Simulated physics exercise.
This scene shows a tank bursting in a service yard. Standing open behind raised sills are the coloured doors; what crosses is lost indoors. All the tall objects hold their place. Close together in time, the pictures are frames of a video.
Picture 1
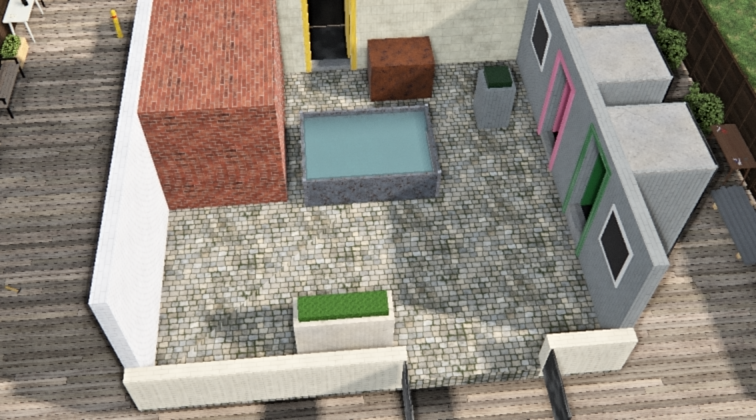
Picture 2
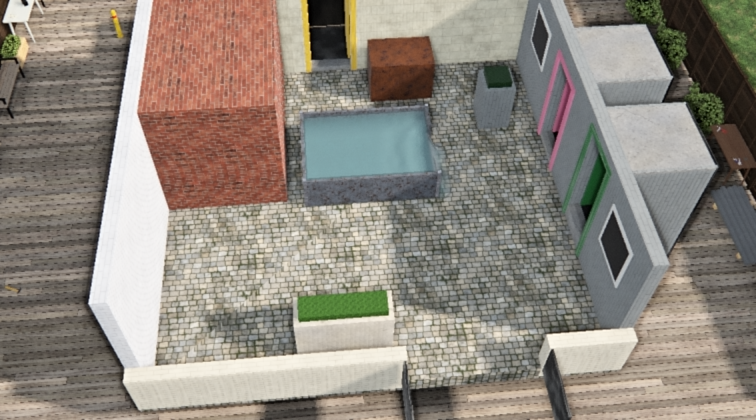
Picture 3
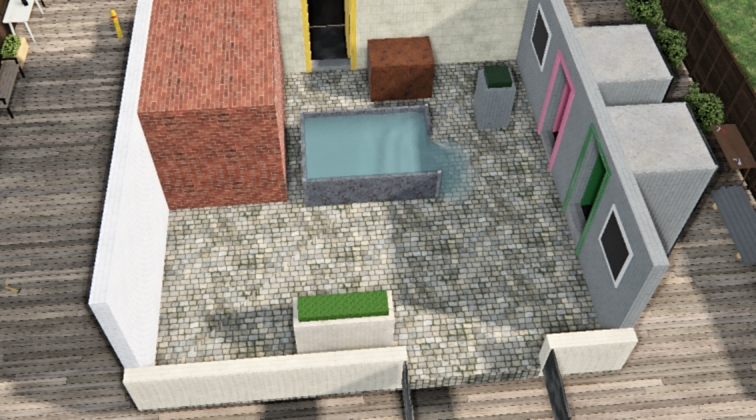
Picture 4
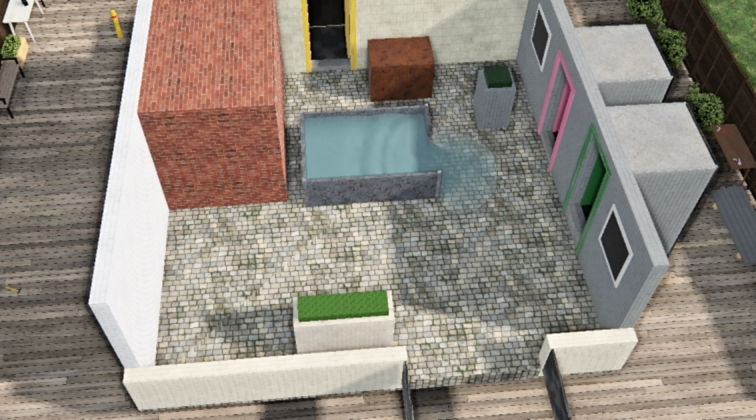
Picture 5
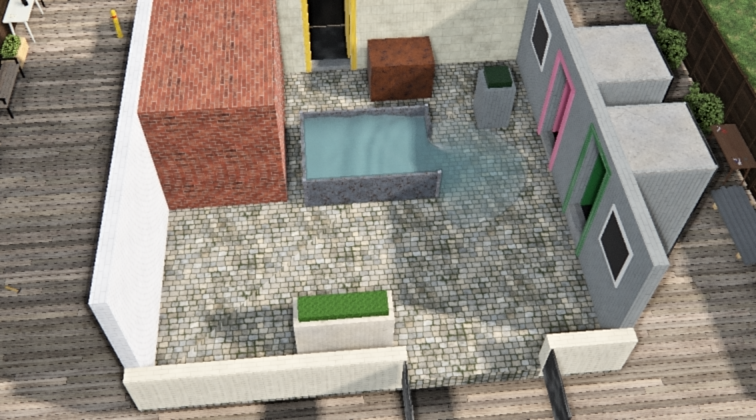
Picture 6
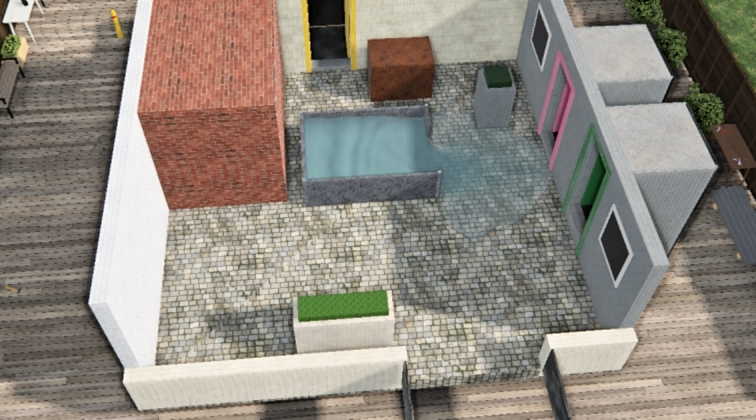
A paved service yard with low pale walls is seen from high above by a camera that stays still. A grey stone tank of blue-green water stands near the middle, with a red brick block to its left, a rusty brown box behind it, a green-topped planter in front, and pink and green doors in the grey wall at right. Water bursts through the tank's right side and spreads rightward across the cobbles in a thin, widening sheet.
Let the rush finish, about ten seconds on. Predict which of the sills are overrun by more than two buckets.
The pink door is overrun, the yellow door is not overrun, the green door is not overrun.
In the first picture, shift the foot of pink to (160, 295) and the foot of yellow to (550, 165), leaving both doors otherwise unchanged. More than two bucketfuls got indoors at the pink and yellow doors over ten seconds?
Then pink door comes up short and yellow door overshoots.
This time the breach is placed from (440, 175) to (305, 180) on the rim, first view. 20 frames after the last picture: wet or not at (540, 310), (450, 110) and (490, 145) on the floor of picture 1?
In the order given: Swamped, untouched and untouched.
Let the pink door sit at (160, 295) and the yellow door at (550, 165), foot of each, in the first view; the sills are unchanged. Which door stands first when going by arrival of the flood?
The door marked yellow gets wet first.
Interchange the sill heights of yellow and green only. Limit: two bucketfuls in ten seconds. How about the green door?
Result - green crosses the line.
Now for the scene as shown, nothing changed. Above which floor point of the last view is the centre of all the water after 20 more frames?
Point: (450, 184).
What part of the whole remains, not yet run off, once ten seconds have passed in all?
About 74 per cent.
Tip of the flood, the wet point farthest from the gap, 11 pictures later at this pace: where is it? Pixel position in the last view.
Roughly at (603, 349).
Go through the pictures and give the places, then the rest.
The first frame shows still water in the tank at (368, 145).
In the second frame, the front is at (436, 148), out from the gap at (431, 164).
In the third frame, water pours out at (431, 166) and has run to (456, 144).
In the fourth frame, water pours out at (431, 166) and has run to (490, 155).
In the fifth frame, the front is at (519, 155), out from the gap at (431, 166).
In the sixth frame, the front is at (546, 156), out from the gap at (431, 166).
A moment on, water covers 20 % of the floor; the pink door over two buckets in, the yellow door not reached, the green door wet at the sill, nothing in.
Next, water covers 30 % of the floor; the pink door far over two buckets in, the yellow door not reached, the green door wet at the sill, nothing in.
Then, water covers 35 % of the floor; the pink door far over two buckets in, the yellow door not reached, the green door wet at the sill, nothing in.
Later, water covers 55 % of the floor; the pink door far over two buckets in, the yellow door wet at the sill, nothing in, the green door wet at the sill, nothing in.
In the end, water covers 85 % of the floor; the pink door far over two buckets in, the yellow door wet at the sill, nothing in, the green door wet at the sill, nothing in.
